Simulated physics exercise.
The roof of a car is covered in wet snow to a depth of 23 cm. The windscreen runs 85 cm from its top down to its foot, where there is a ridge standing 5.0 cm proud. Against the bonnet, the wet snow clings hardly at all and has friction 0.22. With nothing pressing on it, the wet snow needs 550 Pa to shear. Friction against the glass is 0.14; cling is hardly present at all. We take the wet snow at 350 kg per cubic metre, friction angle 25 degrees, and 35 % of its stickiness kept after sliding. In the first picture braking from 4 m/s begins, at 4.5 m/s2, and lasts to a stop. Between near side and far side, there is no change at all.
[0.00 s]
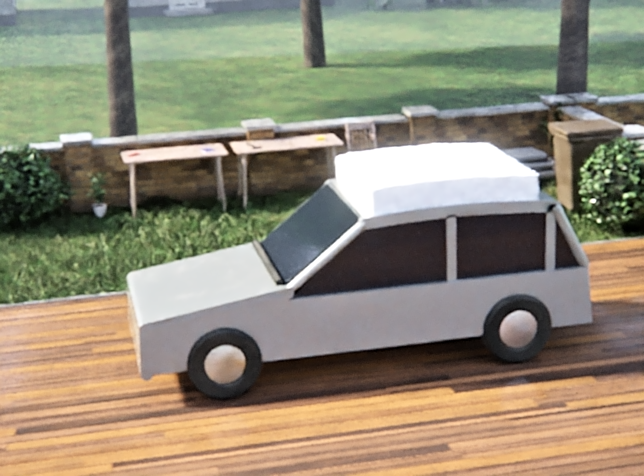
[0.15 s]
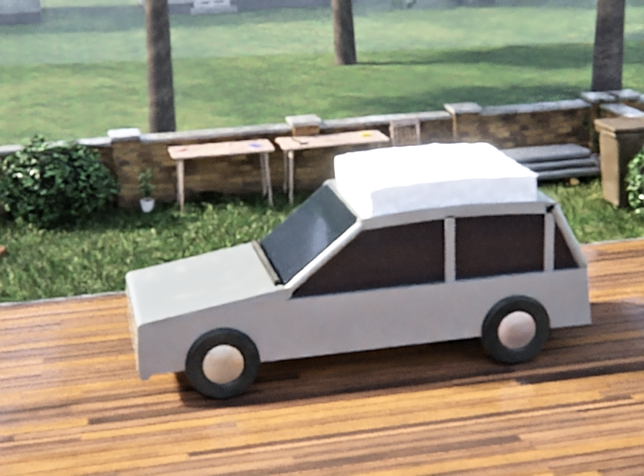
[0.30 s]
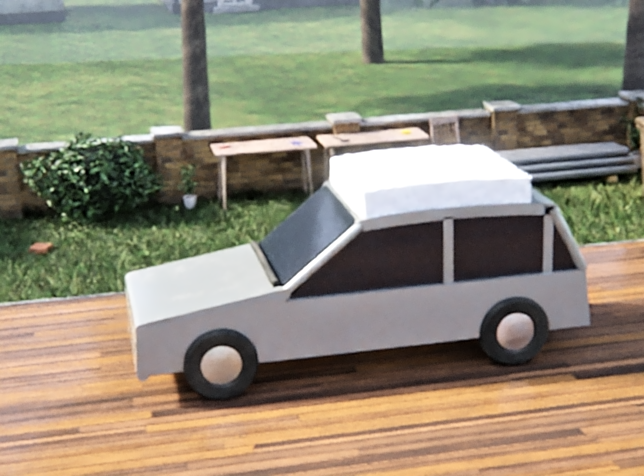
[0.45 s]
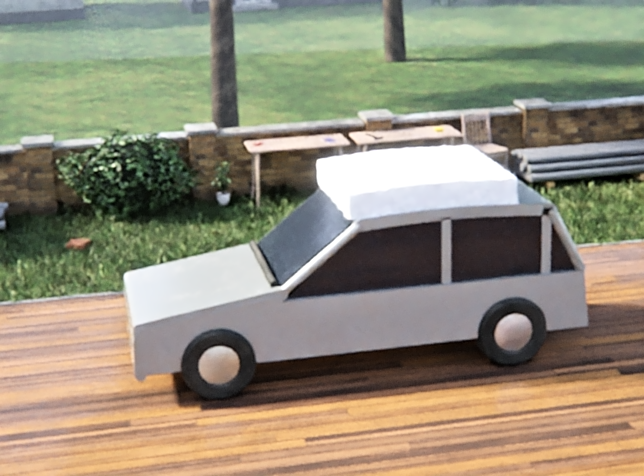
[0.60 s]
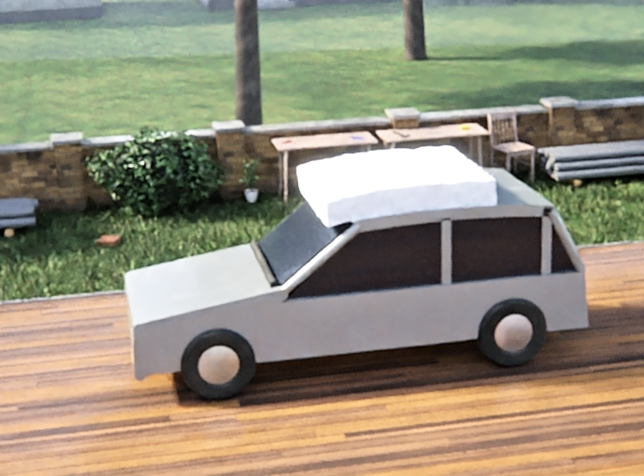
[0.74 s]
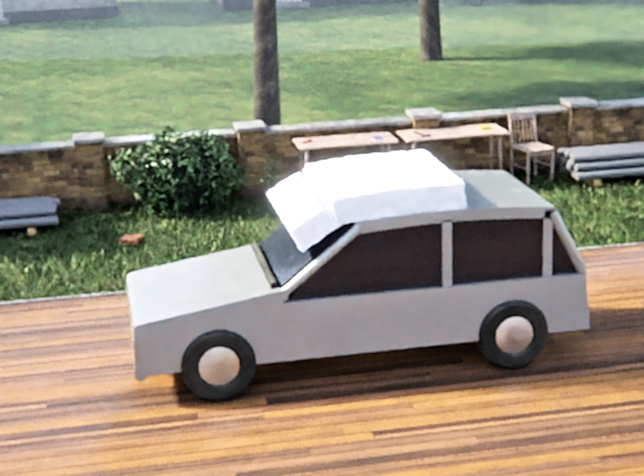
The clip shows a pale grey car moving left past a garden with a low brick wall, while the thick slab of white snow on its roof slides forward, its front part bending and cracking down over the windscreen.
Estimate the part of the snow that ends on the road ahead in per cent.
About 98 %.
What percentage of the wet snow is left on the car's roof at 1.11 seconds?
Share at that time: Around 0 %.
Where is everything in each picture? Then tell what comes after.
Front end of the wet snow at (373, 213), in the first frame.
Front end of the wet snow at (370, 214), its middle shifted 4 mm, in the second frame.
Front end of the wet snow at (364, 211), its middle shifted 4.0 cm, in the third frame.
Front end of the wet snow at (349, 201), its middle shifted 15 cm, 4 % of it past the top of the windscreen, in one piece, in the fourth frame.
Front end of the wet snow at (325, 207), its middle shifted 34 cm, 18 % of it past the top of the windscreen, in one piece, in the fifth frame.
Front end of the wet snow at (292, 233), its middle shifted 62 cm, 36 % of it past the top of the windscreen, cracking, in the sixth frame.
By 1.11 s, none of the snow is on the roof, 39 % on the glass, 61 % on the bonnet and none has gone off the nose.
By 1.53 s, none of the snow is on the roof, 1 % on the glass, 64 % on the bonnet and 35 % has gone off the nose.
By 1.96 s, none of the snow is on the roof, 1 % on the glass, 17 % on the bonnet and 82 % has gone off the nose.
By 2.39 s, none of the snow is on the roof, 1 % on the glass, 1 % on the bonnet and 98 % has gone off the nose.
By 2.50 s, at the end, none of the snow is on the roof, 1 % on the glass, 1 % on the bonnet and 98 % has gone off the nose.
